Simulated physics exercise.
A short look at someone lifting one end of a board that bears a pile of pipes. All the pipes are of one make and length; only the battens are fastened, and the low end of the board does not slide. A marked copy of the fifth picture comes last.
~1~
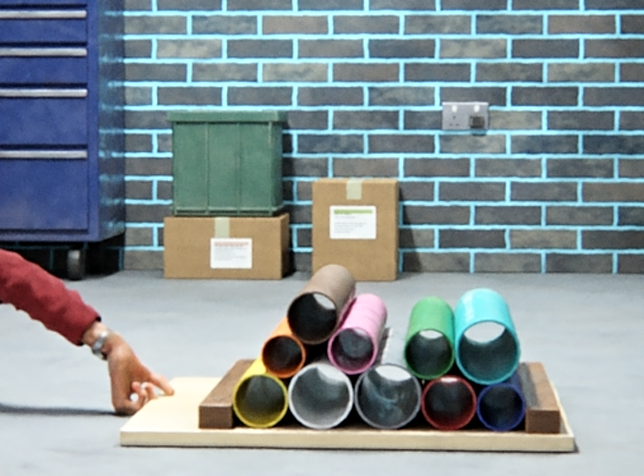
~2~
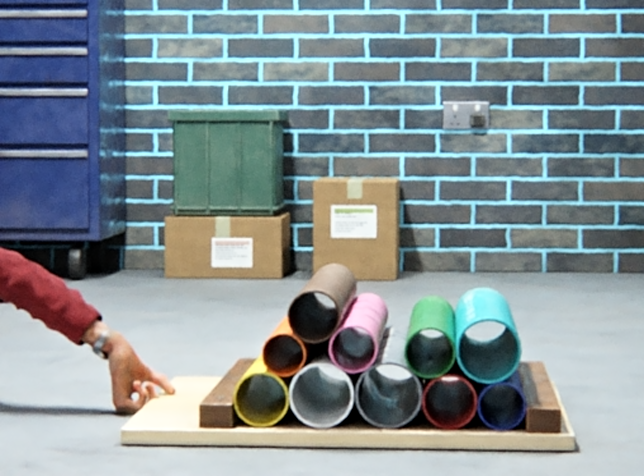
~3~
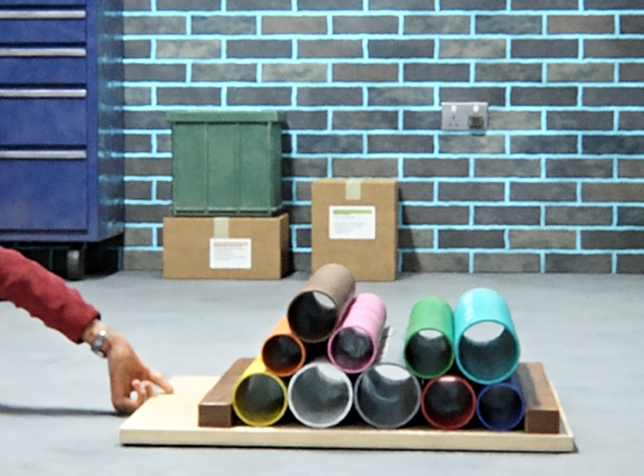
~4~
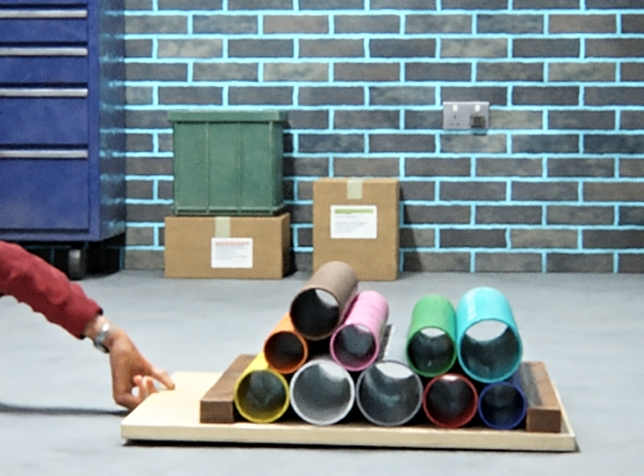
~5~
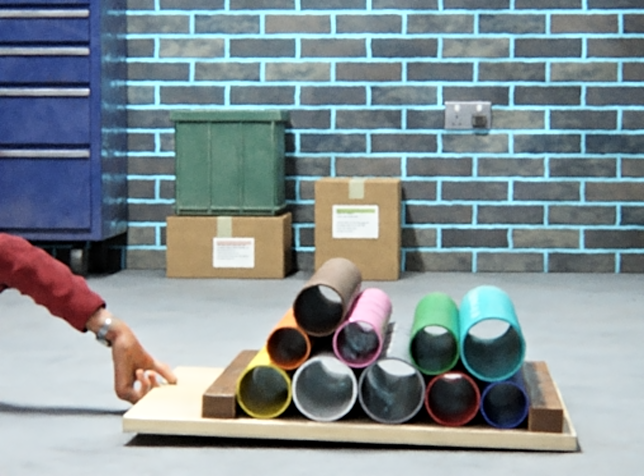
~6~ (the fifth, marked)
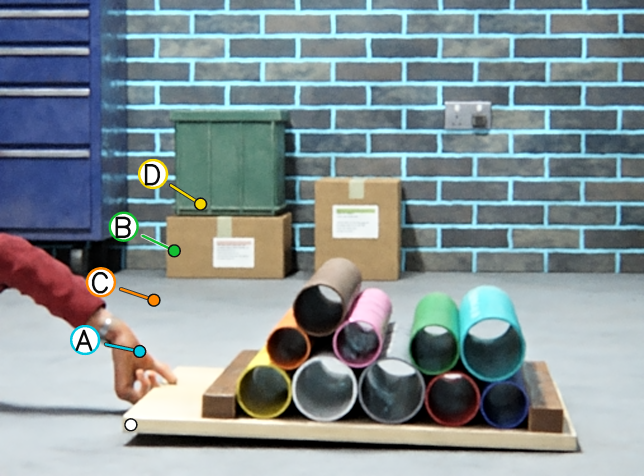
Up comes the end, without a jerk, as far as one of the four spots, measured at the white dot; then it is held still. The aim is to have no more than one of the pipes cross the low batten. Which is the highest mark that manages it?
It can be raised to C.
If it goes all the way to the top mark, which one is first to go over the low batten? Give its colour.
It is the turquoise one.
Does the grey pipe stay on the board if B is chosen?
Yes, with B.
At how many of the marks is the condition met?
The number is two.
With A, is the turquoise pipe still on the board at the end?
Yes.
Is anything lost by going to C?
Yes, at C.
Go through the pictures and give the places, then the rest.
In the first frame, orange pipe (283, 356); turquoise pipe (488, 351); pink pipe (352, 350).
In the second frame, pink pipe (353, 349); brown pipe (314, 316).
In the third frame, board (354, 399); yellow pipe (260, 399); red pipe (448, 402).
In the fourth frame, board (355, 397); yellow pipe (262, 395); white pipe (322, 392).
In the fifth frame, board (357, 393); yellow pipe (264, 390); white pipe (325, 389).
On the marked copy, A at (140, 351); B at (174, 251); C at (154, 300); D at (201, 204); the white dot at (131, 425).
Following C. Soon after the start, board at 13°.
Later, board at 18°.
In the end, board at 18°, one over the low batten (turquoise).
As for the rest, A none over the low batten; B two over the low batten (green, turquoise); D four over the low batten (green, turquoise, pink, brown).
